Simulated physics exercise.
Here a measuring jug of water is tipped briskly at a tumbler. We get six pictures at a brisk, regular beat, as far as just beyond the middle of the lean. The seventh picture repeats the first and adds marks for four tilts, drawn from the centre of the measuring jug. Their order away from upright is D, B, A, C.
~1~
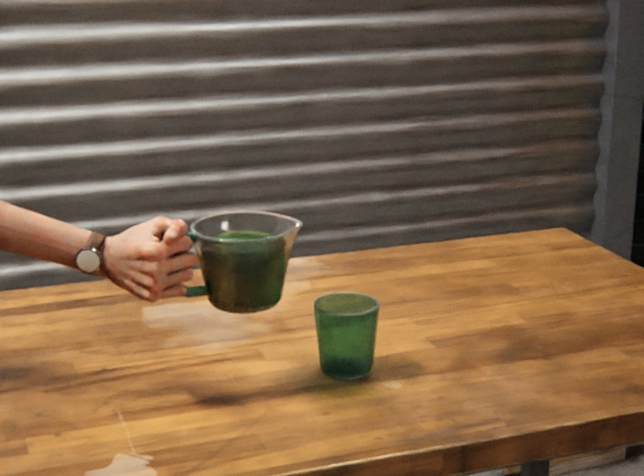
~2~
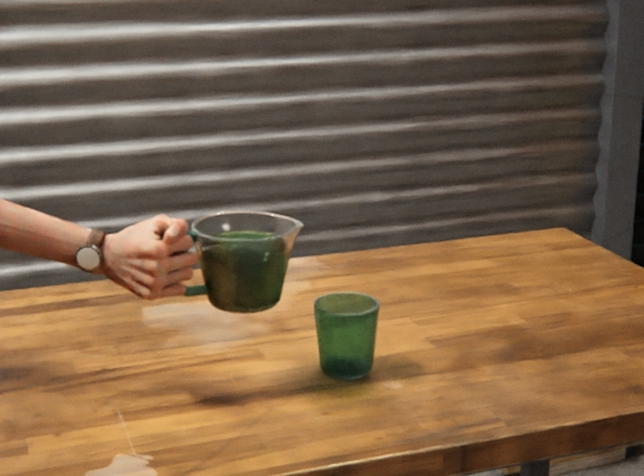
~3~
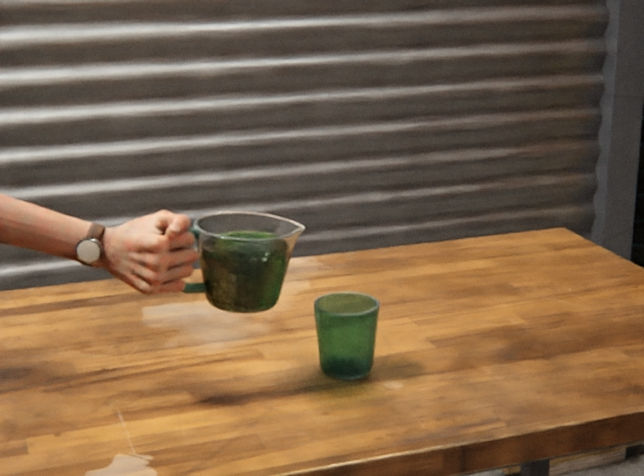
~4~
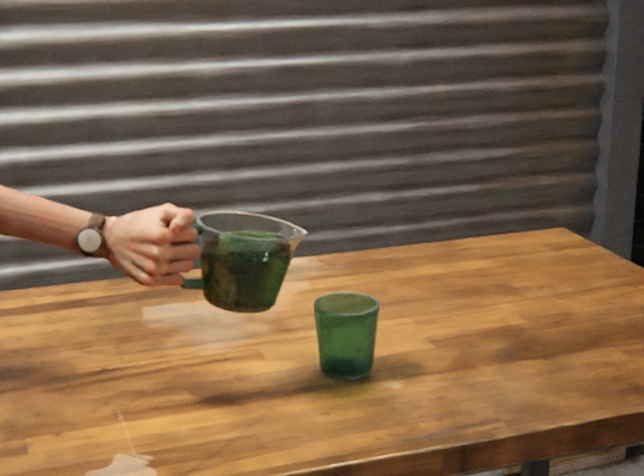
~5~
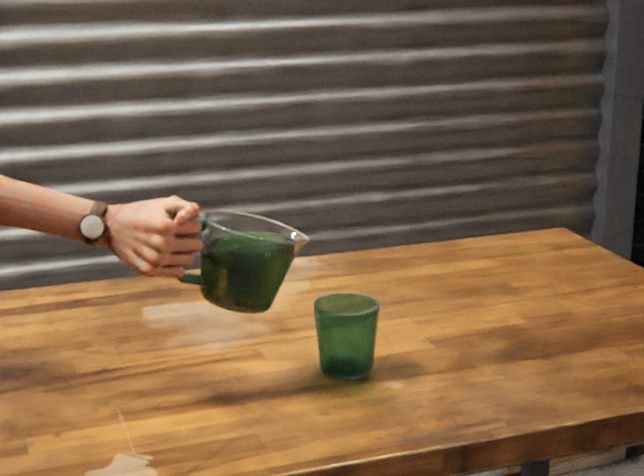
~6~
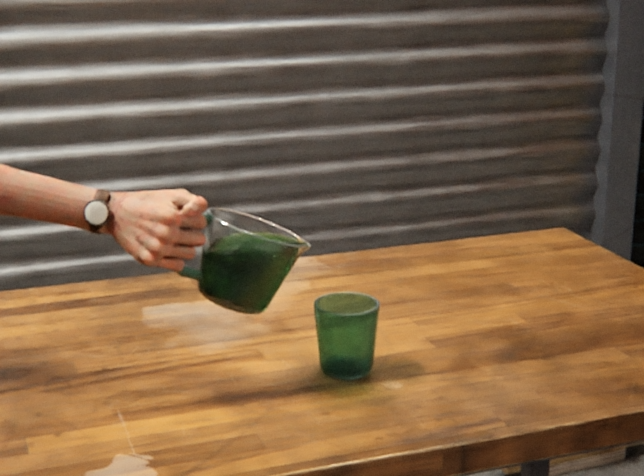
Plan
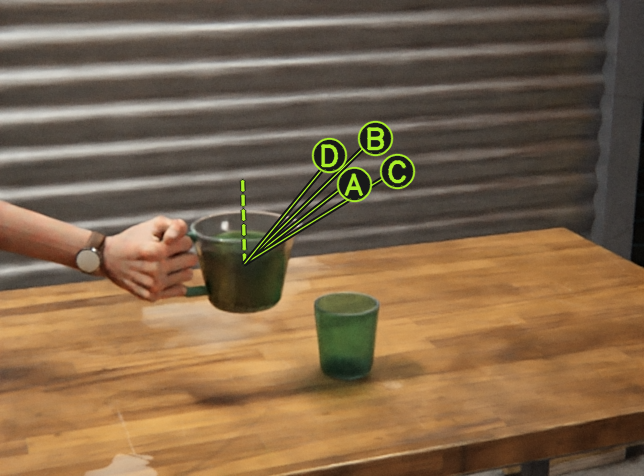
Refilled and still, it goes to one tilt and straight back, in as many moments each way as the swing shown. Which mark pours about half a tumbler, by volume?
It is D.
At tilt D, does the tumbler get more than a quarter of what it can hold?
Yes, it does.
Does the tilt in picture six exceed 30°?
No, it does not.
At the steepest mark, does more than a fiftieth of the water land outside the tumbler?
Yes.
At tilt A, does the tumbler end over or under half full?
Over half.
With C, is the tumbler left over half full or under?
Over.
On the marked copy, A at (338, 190); B at (362, 149); C at (381, 179); D at (320, 171).
If A is chosen, the tumbler ends with about 89 % of what it can hold; 3 % of the water is spilt.
If B is chosen, the tumbler ends with about 70 % of what it can hold.
If C is chosen, the tumbler is filled to the brim; 9 % of the water is spilt.
If D is chosen, the tumbler ends with about 49 % of what it can hold.
